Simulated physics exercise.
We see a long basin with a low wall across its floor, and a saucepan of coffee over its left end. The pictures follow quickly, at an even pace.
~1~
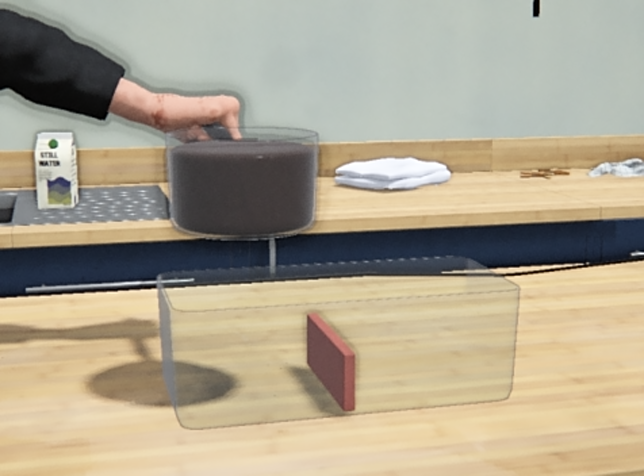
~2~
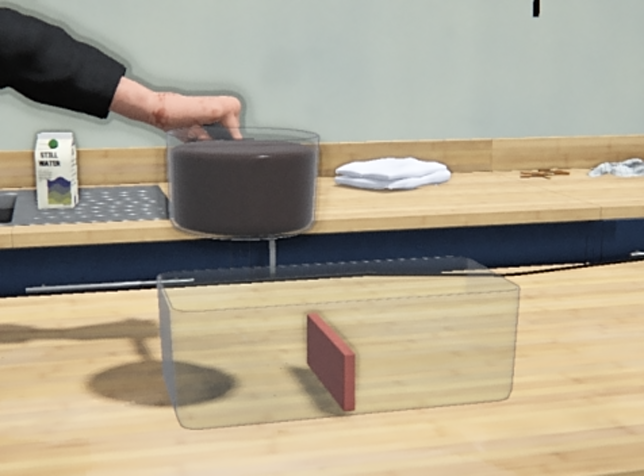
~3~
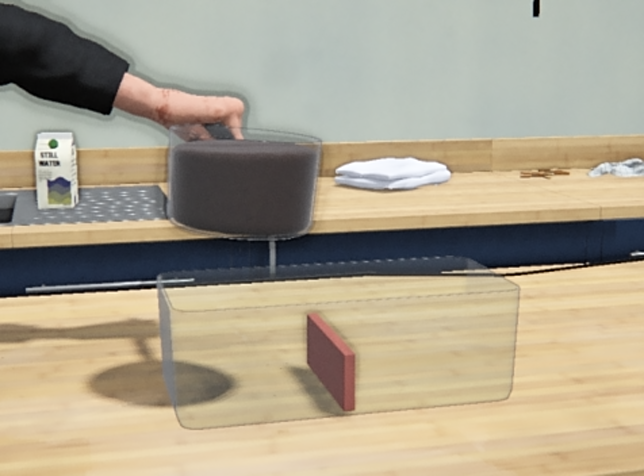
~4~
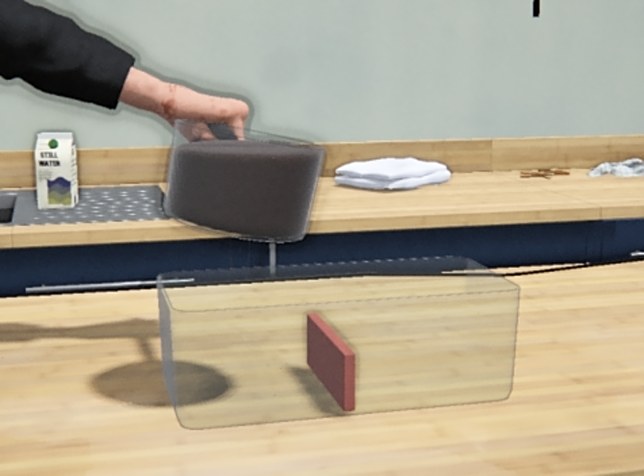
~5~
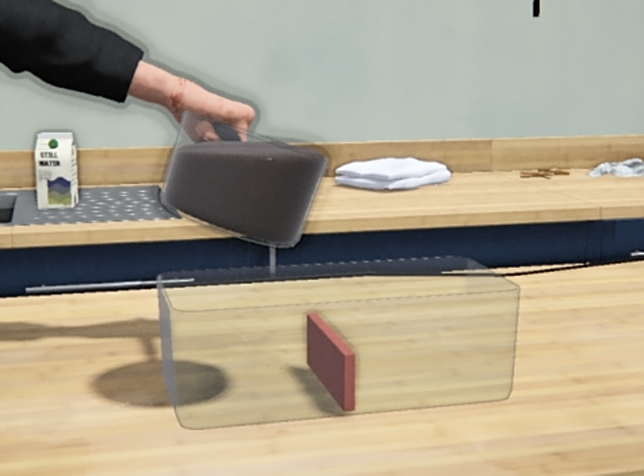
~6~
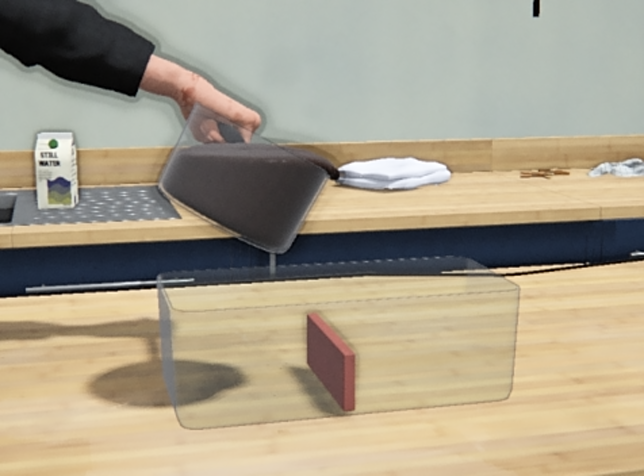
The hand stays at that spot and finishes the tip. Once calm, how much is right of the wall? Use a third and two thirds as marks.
It comes to over two thirds.
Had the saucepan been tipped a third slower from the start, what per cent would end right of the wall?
Some 90 per cent.
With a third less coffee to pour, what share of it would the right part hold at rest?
Roughly 85 in a hundred.
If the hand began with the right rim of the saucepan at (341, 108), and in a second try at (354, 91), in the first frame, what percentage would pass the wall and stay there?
Near 95 % and 95 %.
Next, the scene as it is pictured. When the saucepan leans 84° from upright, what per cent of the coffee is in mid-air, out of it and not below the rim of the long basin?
Some 25 per cent.
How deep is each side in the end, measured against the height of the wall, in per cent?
Near 10 on the left, 70 on the right.
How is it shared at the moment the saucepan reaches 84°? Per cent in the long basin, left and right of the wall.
Left: 0 %. Right: 30 %.
A moment on, the saucepan is tipped on its side and 44 per cent is still to pour, 0 is left of the wall and 29 right of it.
Next, the saucepan is tipped right over and 11 per cent is still to pour, 5 is left of the wall and 79 right of it.
Then the saucepan is tipped right over and 2 per cent is still to pour, 8 is left of the wall and 89 right of it.
Later the saucepan is tipped right over and 0 per cent is still to pour, 8 is left of the wall and 91 right of it.
In the end 9 per cent lies left of the wall, 91 right of it and 0 outside.
